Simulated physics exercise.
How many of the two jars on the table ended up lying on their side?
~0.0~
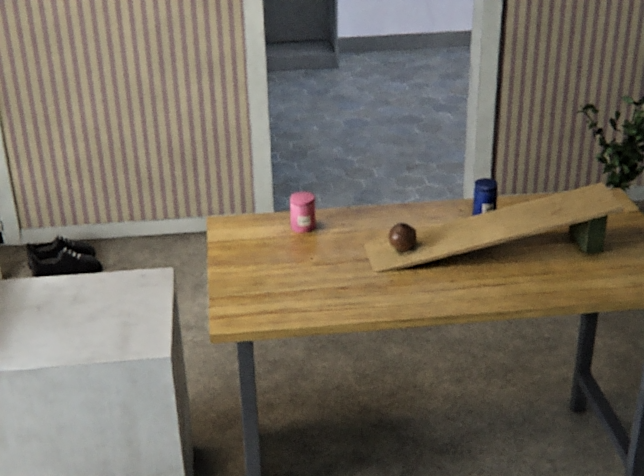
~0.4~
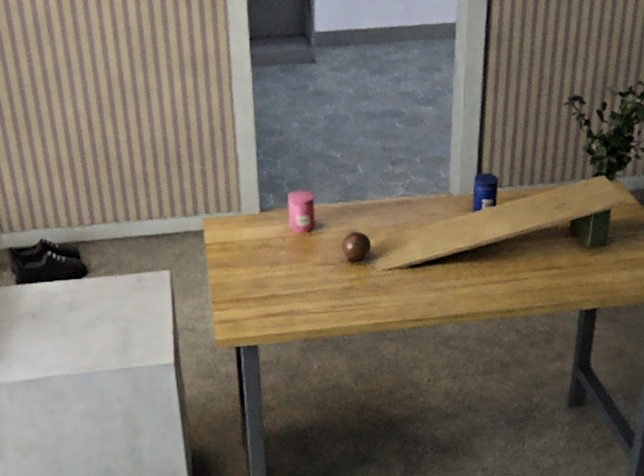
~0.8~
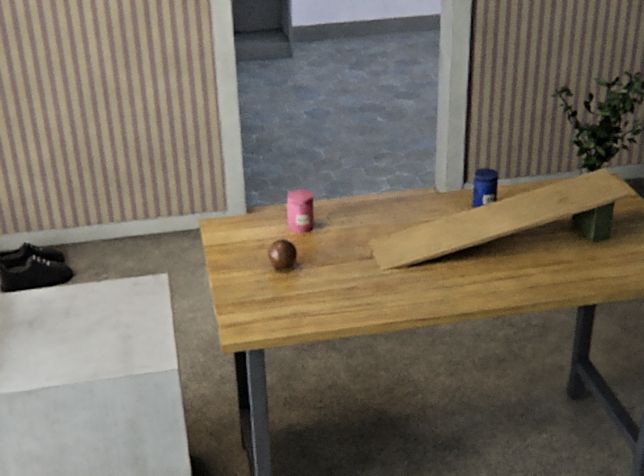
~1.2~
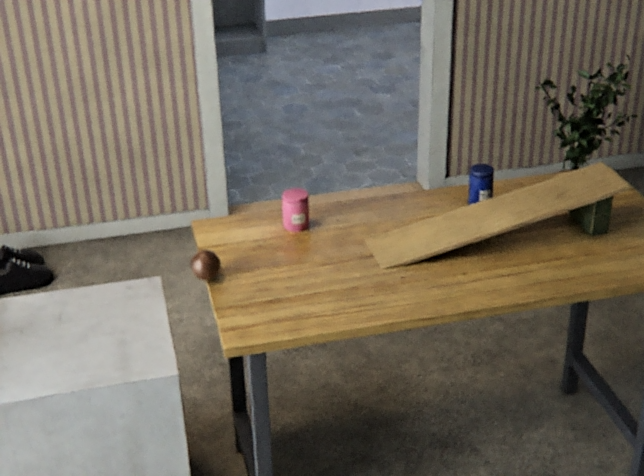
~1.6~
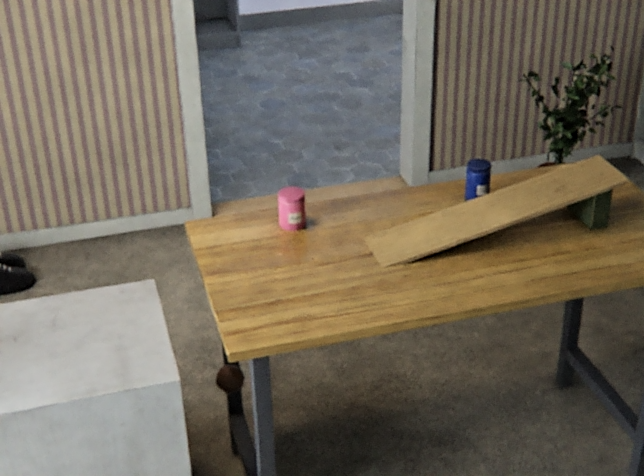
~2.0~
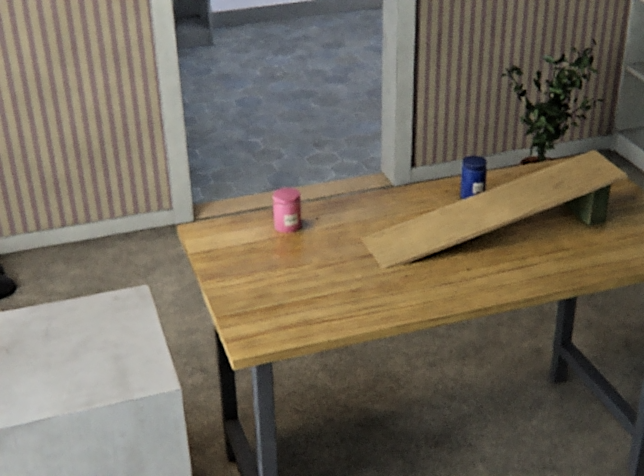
None of them did. Both the pink jar and the blue jar were still standing upright at the end.
